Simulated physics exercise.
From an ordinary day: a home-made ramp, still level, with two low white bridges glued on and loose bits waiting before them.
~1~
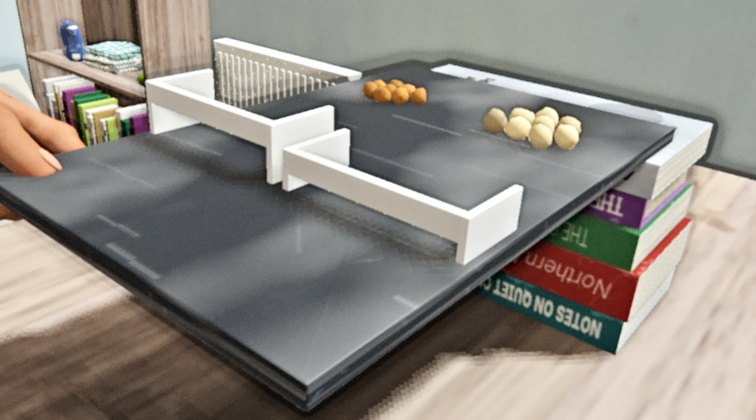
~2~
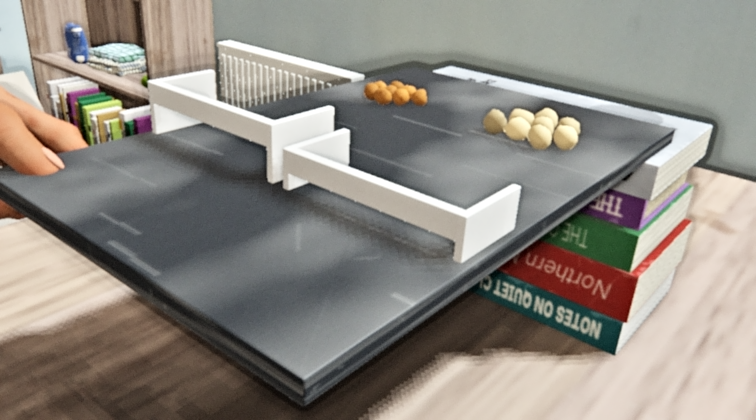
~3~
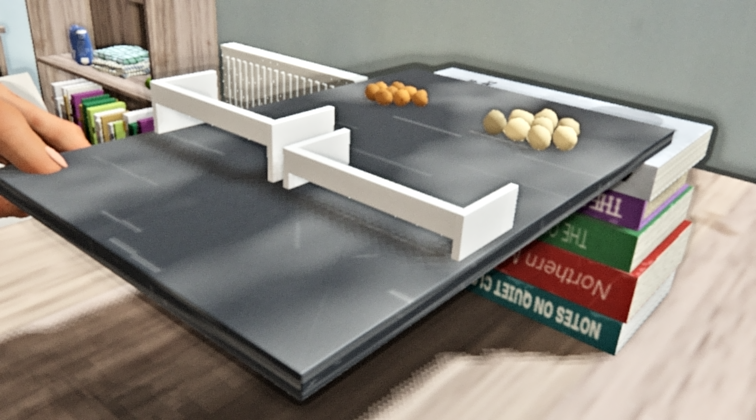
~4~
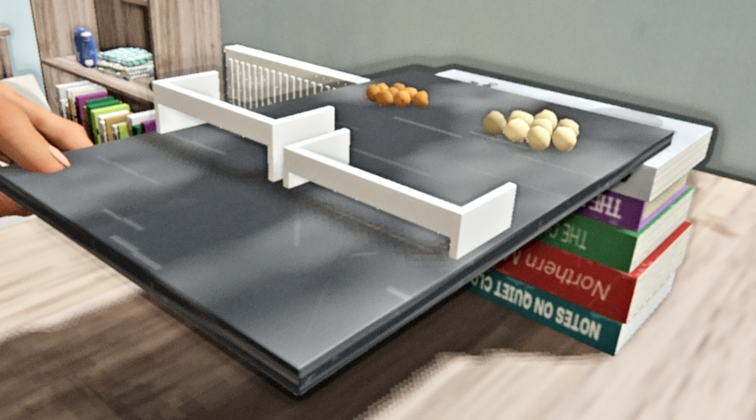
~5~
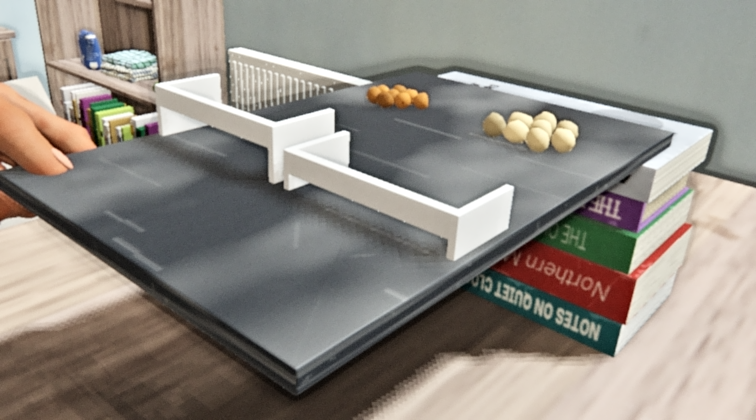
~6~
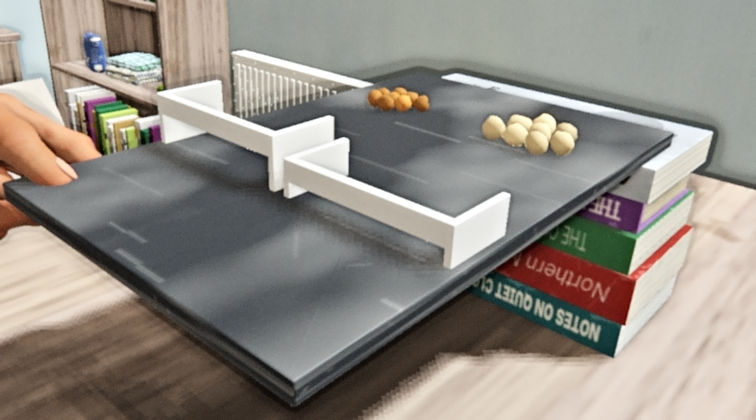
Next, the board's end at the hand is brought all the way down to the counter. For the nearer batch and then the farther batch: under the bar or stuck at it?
The nearer batch gets stuck; the farther batch goes under.
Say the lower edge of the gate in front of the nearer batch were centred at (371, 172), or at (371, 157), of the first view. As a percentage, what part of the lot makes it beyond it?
About 100 per cent the first time and 100 per cent the second.
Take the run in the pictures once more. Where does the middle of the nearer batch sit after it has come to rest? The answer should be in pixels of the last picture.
Resting middle: Approx. (381, 349).
Then, 0.48 s past the last view, board sloping at 13°; nearer batch where it was; farther batch where it was.
Then, 0.99 s past the last view, board sloping at 26°; nearer batch has reached its gate; farther batch on its way down.
Then, 1.59 s past the last view, board resting at 29°; nearer batch has reached its gate; farther batch all past its gate.
Finally, board resting at 29°; nearer batch gathered behind its gate; farther batch all past its gate.
